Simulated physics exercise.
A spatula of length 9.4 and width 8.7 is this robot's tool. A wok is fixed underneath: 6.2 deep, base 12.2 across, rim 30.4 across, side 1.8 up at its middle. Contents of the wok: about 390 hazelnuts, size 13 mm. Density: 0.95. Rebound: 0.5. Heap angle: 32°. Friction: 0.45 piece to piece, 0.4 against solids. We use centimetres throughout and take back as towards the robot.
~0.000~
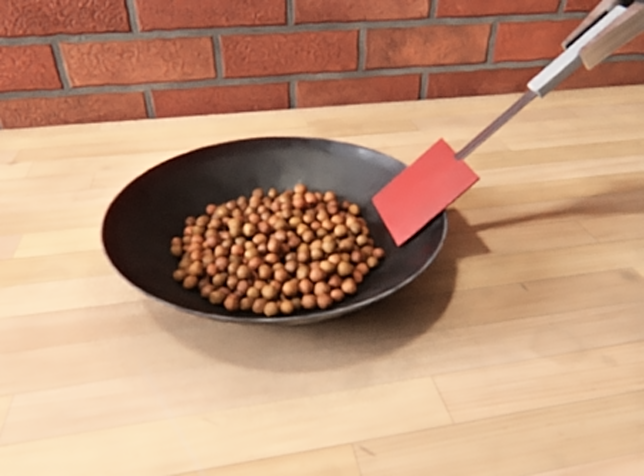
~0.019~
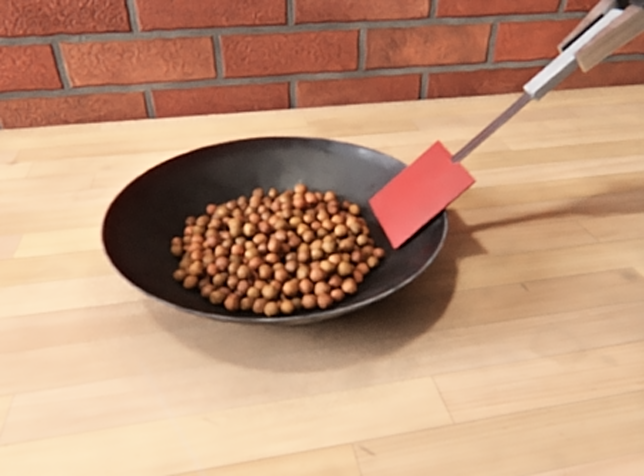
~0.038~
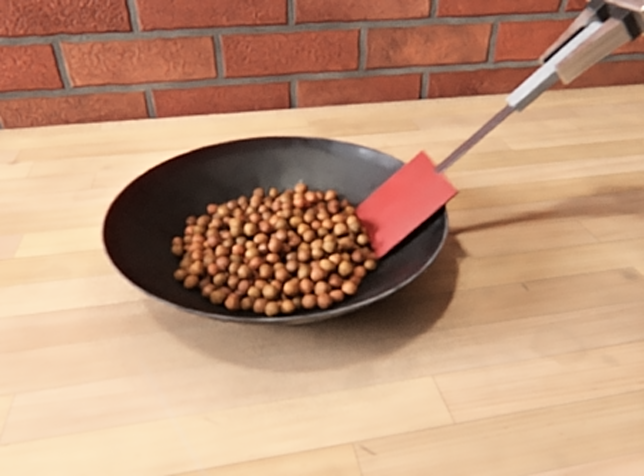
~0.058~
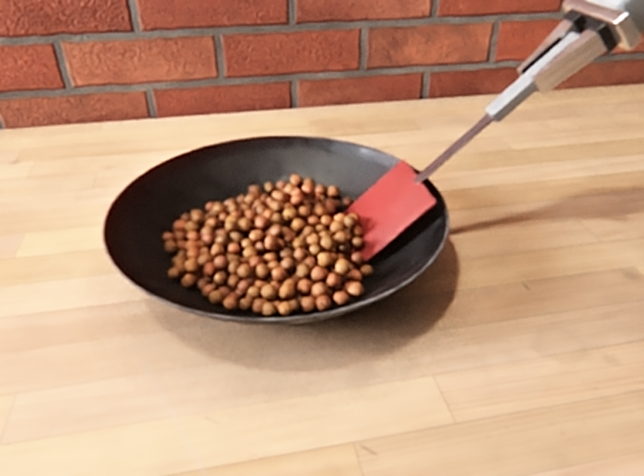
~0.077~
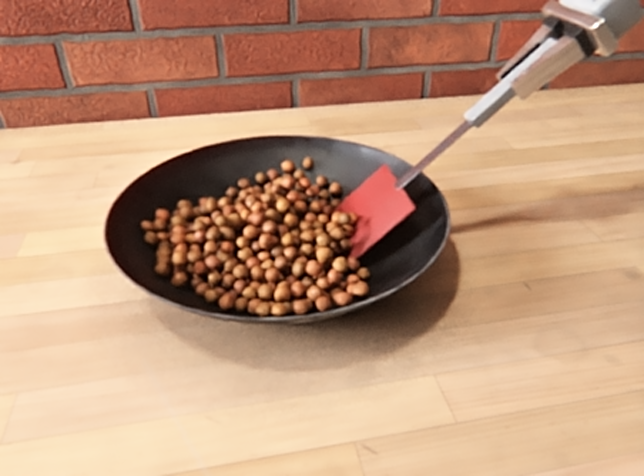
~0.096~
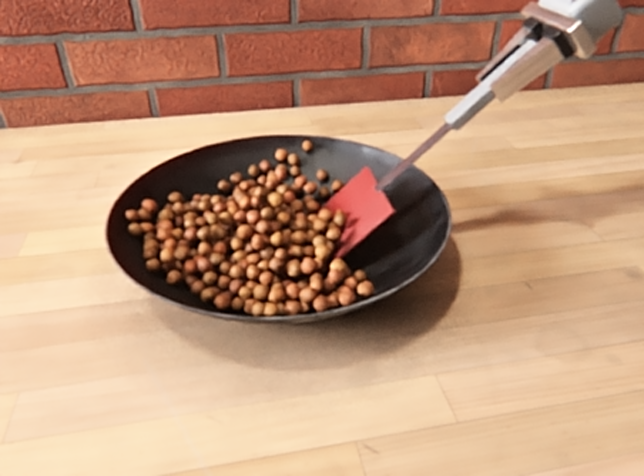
A grey robotic arm at the upper right lowers a red spatula leftward into a black wok, pressing into a heap of round brown hazelnuts and pushing them toward the left side, where they spread and pile higher. The wok sits on a pale wooden worktop before a red brick wall. The view is from slightly above, and the camera appears still.
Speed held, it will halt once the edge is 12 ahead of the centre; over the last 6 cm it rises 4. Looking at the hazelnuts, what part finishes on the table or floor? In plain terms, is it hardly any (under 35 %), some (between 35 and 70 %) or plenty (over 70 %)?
Some - between 35 and 70 %.
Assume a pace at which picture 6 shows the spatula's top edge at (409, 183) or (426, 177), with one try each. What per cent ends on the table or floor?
That comes to about 30 and about 25 percent, in that order.
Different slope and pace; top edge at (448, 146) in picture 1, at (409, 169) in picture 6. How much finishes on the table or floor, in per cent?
Roughly 30 %.
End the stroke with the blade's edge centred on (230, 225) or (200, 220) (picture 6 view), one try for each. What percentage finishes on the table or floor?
The two tries give near 5 and near 20 in a hundred.
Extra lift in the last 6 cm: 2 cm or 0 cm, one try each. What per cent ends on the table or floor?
Result, in order: Approx. 50 % and 50 %.
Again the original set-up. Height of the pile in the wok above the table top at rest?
About 4.0 cm above the table.
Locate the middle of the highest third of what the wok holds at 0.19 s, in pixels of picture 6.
Centre: Approx. (182, 217) in the last view.
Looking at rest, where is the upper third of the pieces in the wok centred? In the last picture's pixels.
Close to pixel (223, 256).
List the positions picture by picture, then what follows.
The first frame shows spatula top edge at (460, 157), sloping 43°; upper third of the load around (279, 236), from x 175 to 380, top at y 190; 388 in the wok.
The second frame shows spatula top edge at (456, 159), sloping 43°; upper third of the load around (279, 235), from x 175 to 380, top at y 190.
The third frame shows spatula top edge at (440, 170), sloping 43°; upper third of the load around (282, 236), from x 180 to 370, top at y 190.
The fourth frame shows spatula top edge at (419, 179), sloping 43°; upper third of the load around (279, 231), from x 170 to 365, top at y 180.
The fifth frame shows spatula top edge at (399, 185), sloping 43°; upper third of the load around (270, 227), from x 150 to 365, top at y 165.
The sixth frame shows spatula top edge at (380, 188), sloping 43°; upper third of the load around (260, 223), from x 135 to 365, top at y 145; 388 in the wok.
By 0.14 s, sloping 43°, highest piece 8 above the table; 387 in the wok, 1 on the blade or in flight.
By 0.19 s, sloping 43°, highest piece 8 above the table; 381 in the wok, 7 on the blade or in flight.
By 0.41 s, sloping 43°, highest piece 21 above the table; 204 in the wok, 60 on the table or floor, 124 on the blade or in flight.
By 1.46 s, sloping 43°, highest piece 4 above the table; 204 in the wok, 184 on the table or floor.
Final count, 204 in the wok, 184 on the table or floor. That is 47 % on the table or floor.
